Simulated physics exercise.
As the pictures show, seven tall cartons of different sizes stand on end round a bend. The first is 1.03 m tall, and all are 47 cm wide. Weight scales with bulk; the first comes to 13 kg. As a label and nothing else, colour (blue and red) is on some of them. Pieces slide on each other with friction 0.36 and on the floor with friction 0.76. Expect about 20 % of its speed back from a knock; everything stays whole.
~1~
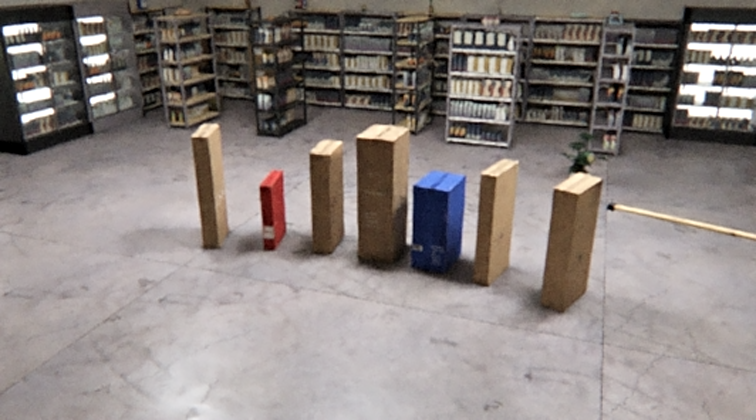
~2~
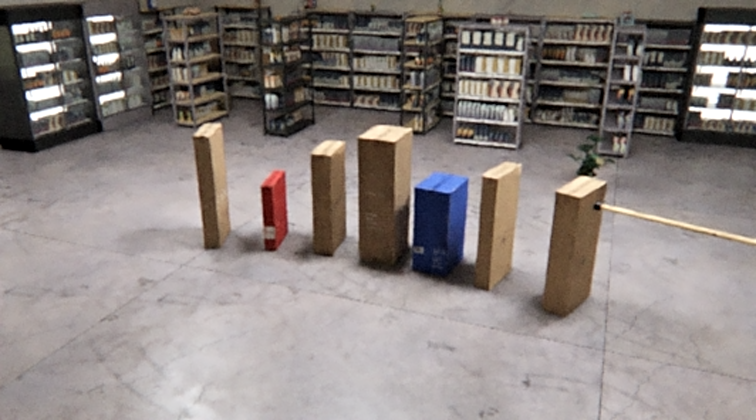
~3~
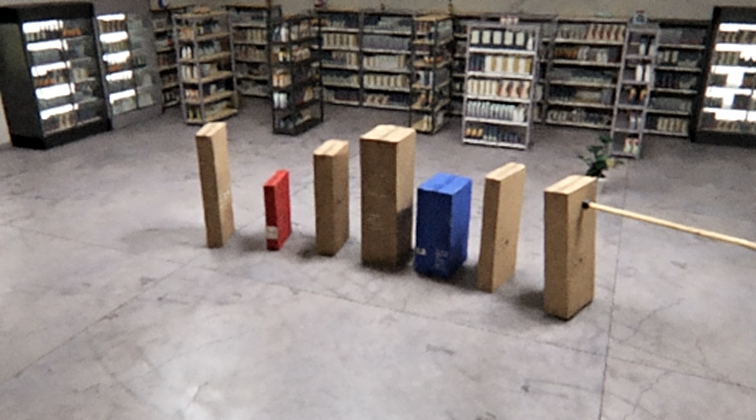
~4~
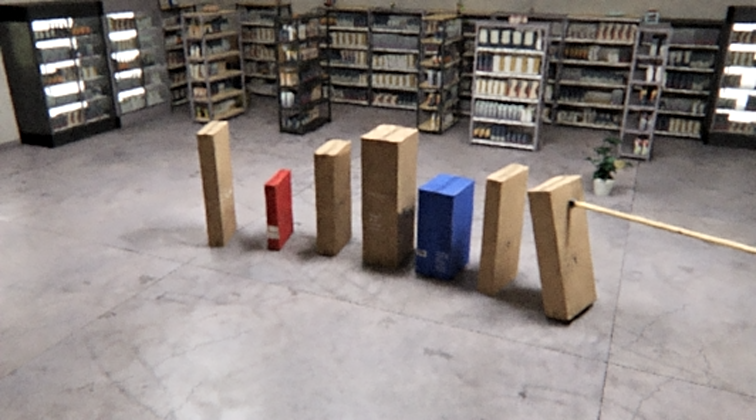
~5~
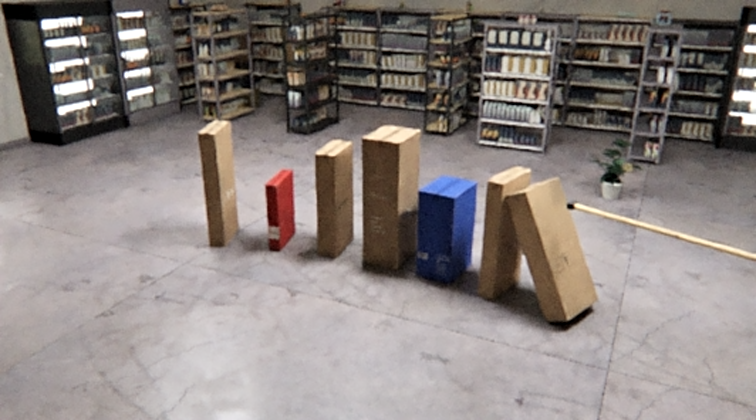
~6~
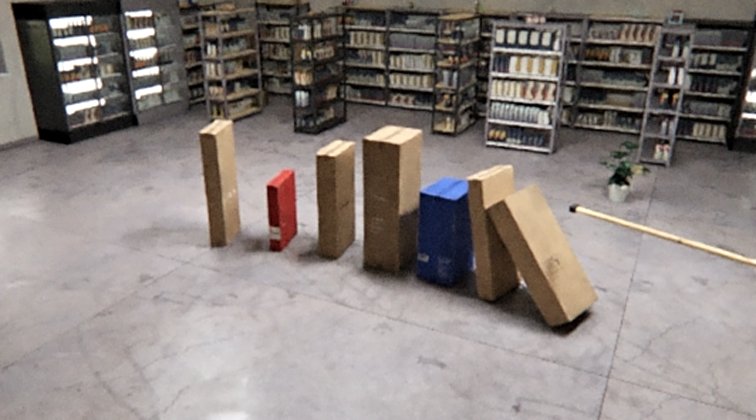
At first, seven upright cartons, one red and one blue, stand in a curved row on a grey floor before stocked shelves, as a pole moves in from the right. The pole pushes the rightmost carton, which tilts left onto its neighbour, and then that neighbour leans slightly toward the blue carton.
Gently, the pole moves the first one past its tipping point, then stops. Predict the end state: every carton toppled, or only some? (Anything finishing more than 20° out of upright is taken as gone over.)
Only some have toppled.
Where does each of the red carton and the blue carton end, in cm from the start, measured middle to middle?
Red ends up 0 cm away; blue ends up 10 cm away.
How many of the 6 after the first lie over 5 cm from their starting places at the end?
By my tally, the number that shifted is 2.
Then, 0.06 s past the last view, none of the 6 other cartons over, 1 disturbed.
Then, 0.27 s past the last view, 1 of the 6 other cartons over; blue carton 7° from how it stood.
Then, 0.43 s past the last view, 1 of the 6 other cartons over; blue carton 13° from how it stood.
In the end, 1 of the 6 other cartons over; blue carton 14° from how it stood; red carton unmoved. Five left standing. From the last view, middles, blue carton near (438, 225), red carton near (283, 210).
